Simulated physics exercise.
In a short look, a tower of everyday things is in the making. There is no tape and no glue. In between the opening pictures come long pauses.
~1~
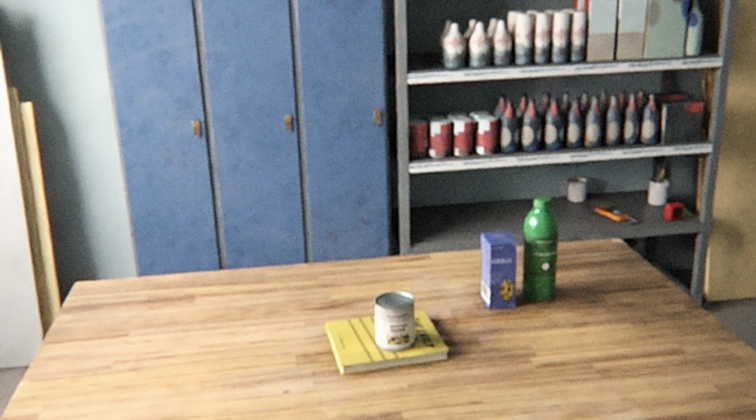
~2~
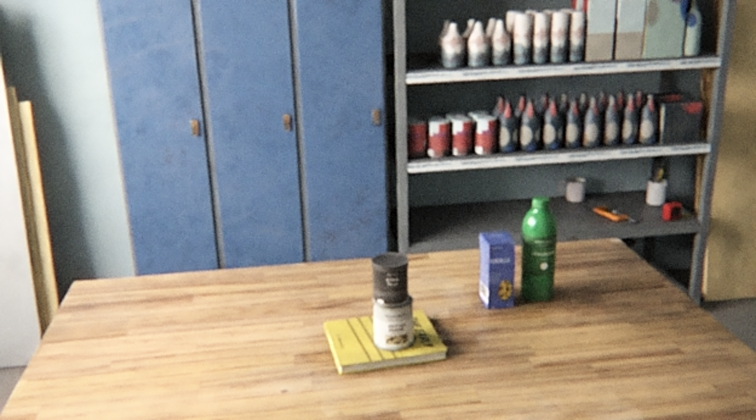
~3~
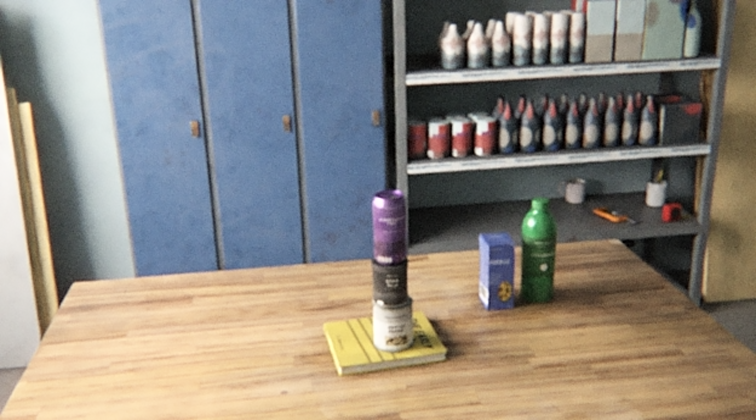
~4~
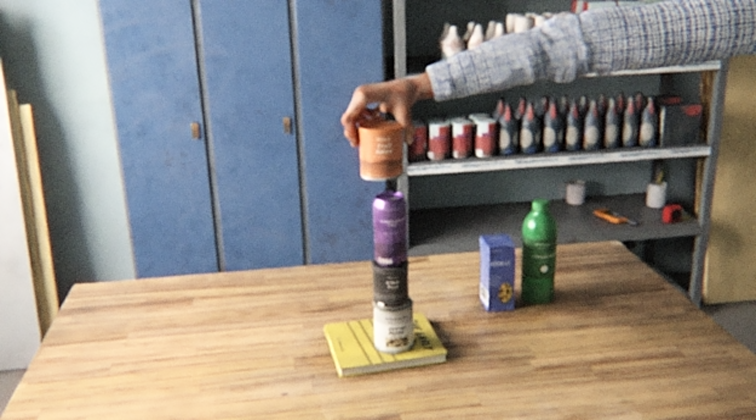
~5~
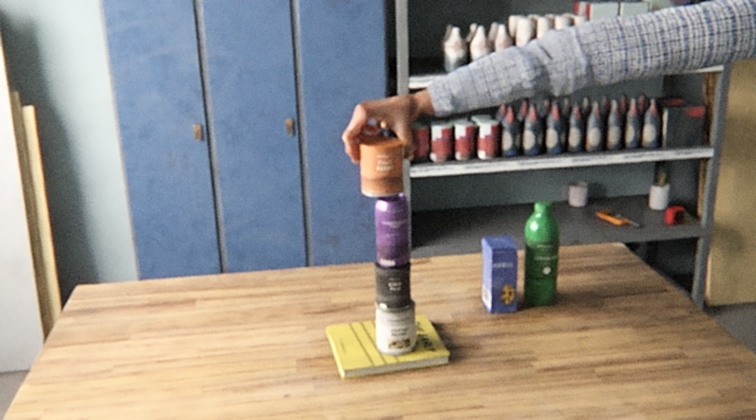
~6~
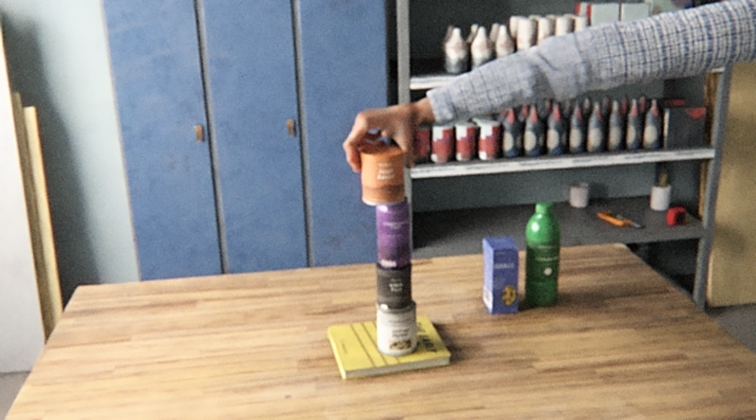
On a wooden table in front of blue lockers and stocked shelves, a pale tin sits on a yellow book, near a blue box and green bottle. A black tin appears on top, then a purple can, and a hand from the right lowers an orange pot onto the stack.
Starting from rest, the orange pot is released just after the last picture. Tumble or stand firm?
I'd say it stays put.
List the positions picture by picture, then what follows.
The last thing is not in view yet, in the first picture.
The last thing is not in view yet; black tin (390, 280), in the second picture.
The last thing is not in view yet; yellow book (383, 341), in the third picture.
On its way; orange pot (381, 150); purple can (390, 230), in the fourth picture.
On its way; orange pot (382, 166); black tin (393, 284), in the fifth picture.
In place under the hand; orange pot (383, 175); yellow book (387, 346), in the sixth picture.
Then, 0.90 s later than the last frame, all is still.
Then, 2.00 s later than the last frame, things are still on the move.
When it is over, all 7 as before. End places, in pixels of the last picture, orange pot near (382, 176). The pile stays up.
